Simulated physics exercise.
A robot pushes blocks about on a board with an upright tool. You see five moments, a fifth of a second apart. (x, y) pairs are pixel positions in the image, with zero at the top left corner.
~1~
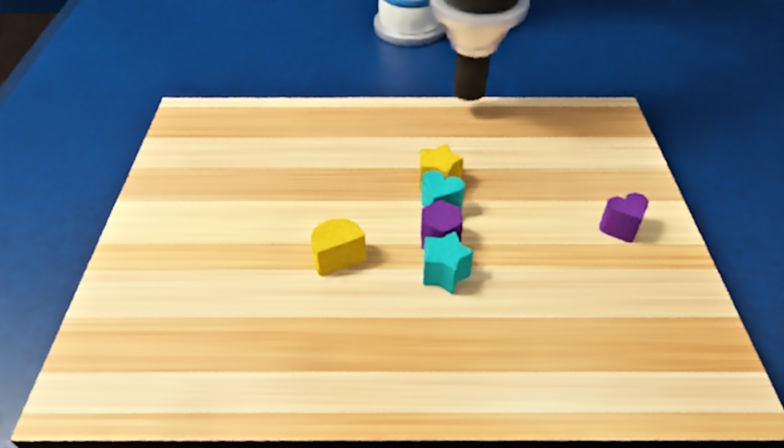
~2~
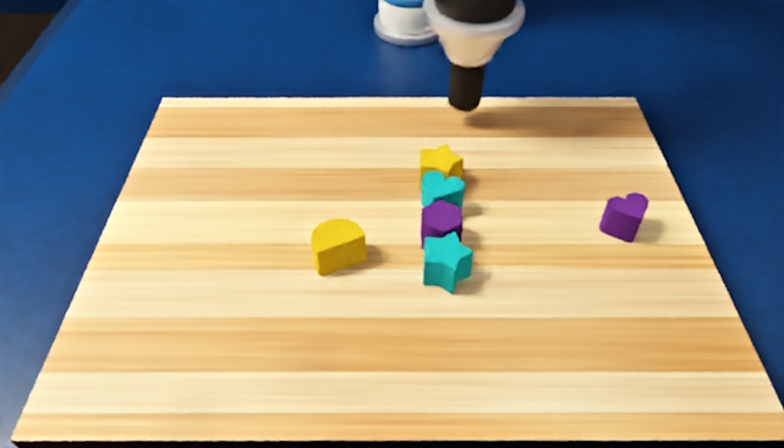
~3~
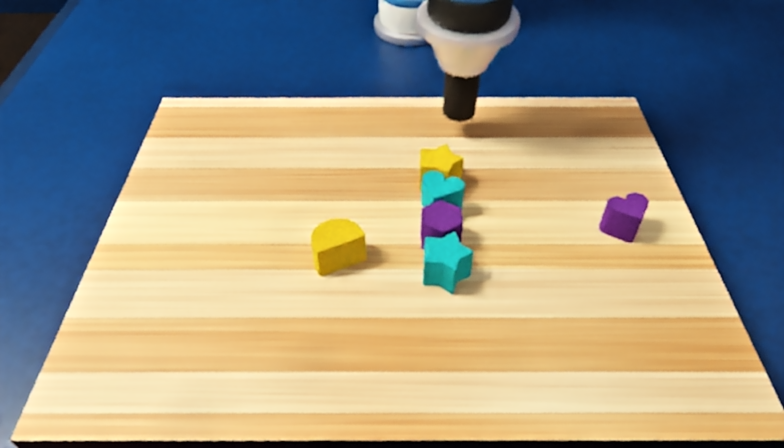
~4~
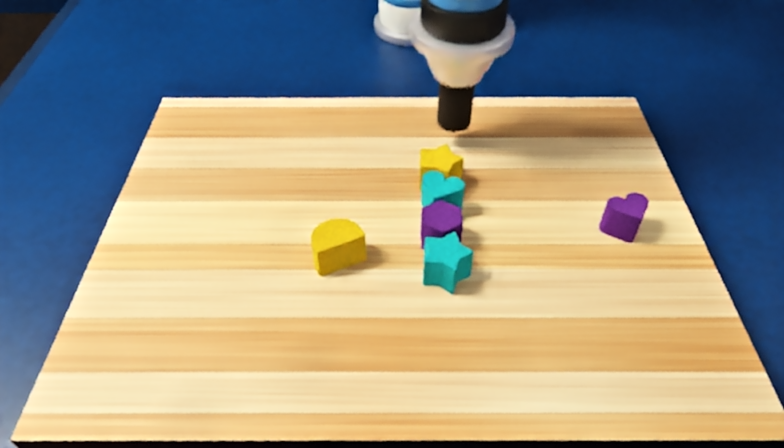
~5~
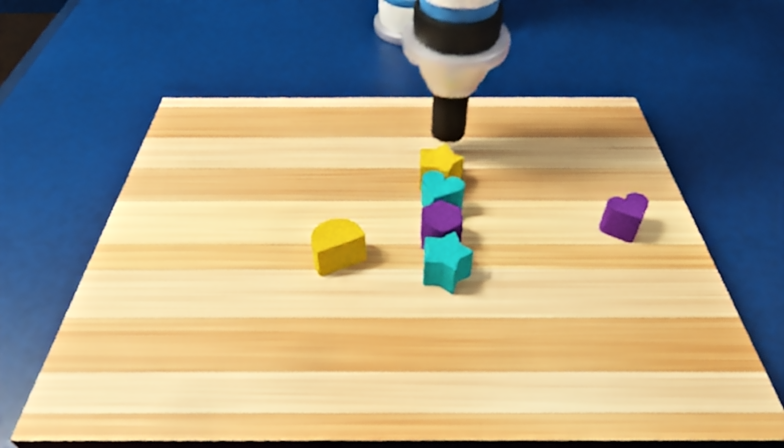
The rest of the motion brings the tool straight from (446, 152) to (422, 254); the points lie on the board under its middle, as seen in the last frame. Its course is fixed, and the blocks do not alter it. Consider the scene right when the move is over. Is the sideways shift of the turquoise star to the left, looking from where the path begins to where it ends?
Going by the path, yes.
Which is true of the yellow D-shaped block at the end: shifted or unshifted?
It is shoved along.
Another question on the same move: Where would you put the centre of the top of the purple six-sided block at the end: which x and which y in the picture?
I'd place it at (410, 261), taking the centre of its top.
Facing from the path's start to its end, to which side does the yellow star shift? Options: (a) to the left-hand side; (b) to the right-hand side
My pick is b.
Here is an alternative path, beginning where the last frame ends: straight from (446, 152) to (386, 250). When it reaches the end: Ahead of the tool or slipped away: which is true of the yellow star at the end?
Ahead.
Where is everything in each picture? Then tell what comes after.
In the first picture, tip of the tool (469, 94), middles of tops, yellow D-shaped block (335, 233), yellow star (440, 157), turquoise heart (442, 183), purple six-sided block (442, 215), turquoise star (447, 250).
In the second picture, tool (464, 103), nothing pushed.
In the third picture, tool (459, 113), nothing pushed.
In the fourth picture, tool (453, 123), nothing pushed.
In the fifth picture, tool (448, 134), yellow D-shaped block (335, 233), yellow star (440, 157), turquoise heart (442, 183), purple six-sided block (442, 215), turquoise star (447, 250).
The first path, step by step. One third of the way, tool (441, 164); yellow star (426, 183), turned 20° clockwise; turquoise heart (419, 207); purple six-sided block (432, 234), turned 40° anticlockwise; turquoise star (452, 262).
Two thirds of the way, tool (433, 198); yellow star (403, 206), turned 75° clockwise; turquoise heart (381, 227), turned 15° anticlockwise; purple six-sided block (420, 241), turned 70° anticlockwise; turquoise star (454, 265), turned 20° anticlockwise.
At the end, tool (423, 235); yellow D-shaped block (306, 239), turned 25° clockwise; yellow star (385, 234), turned 95° clockwise; turquoise heart (351, 248), turned 15° clockwise; purple six-sided block (410, 261), turned 95° anticlockwise; turquoise star (458, 270), turned 40° anticlockwise.
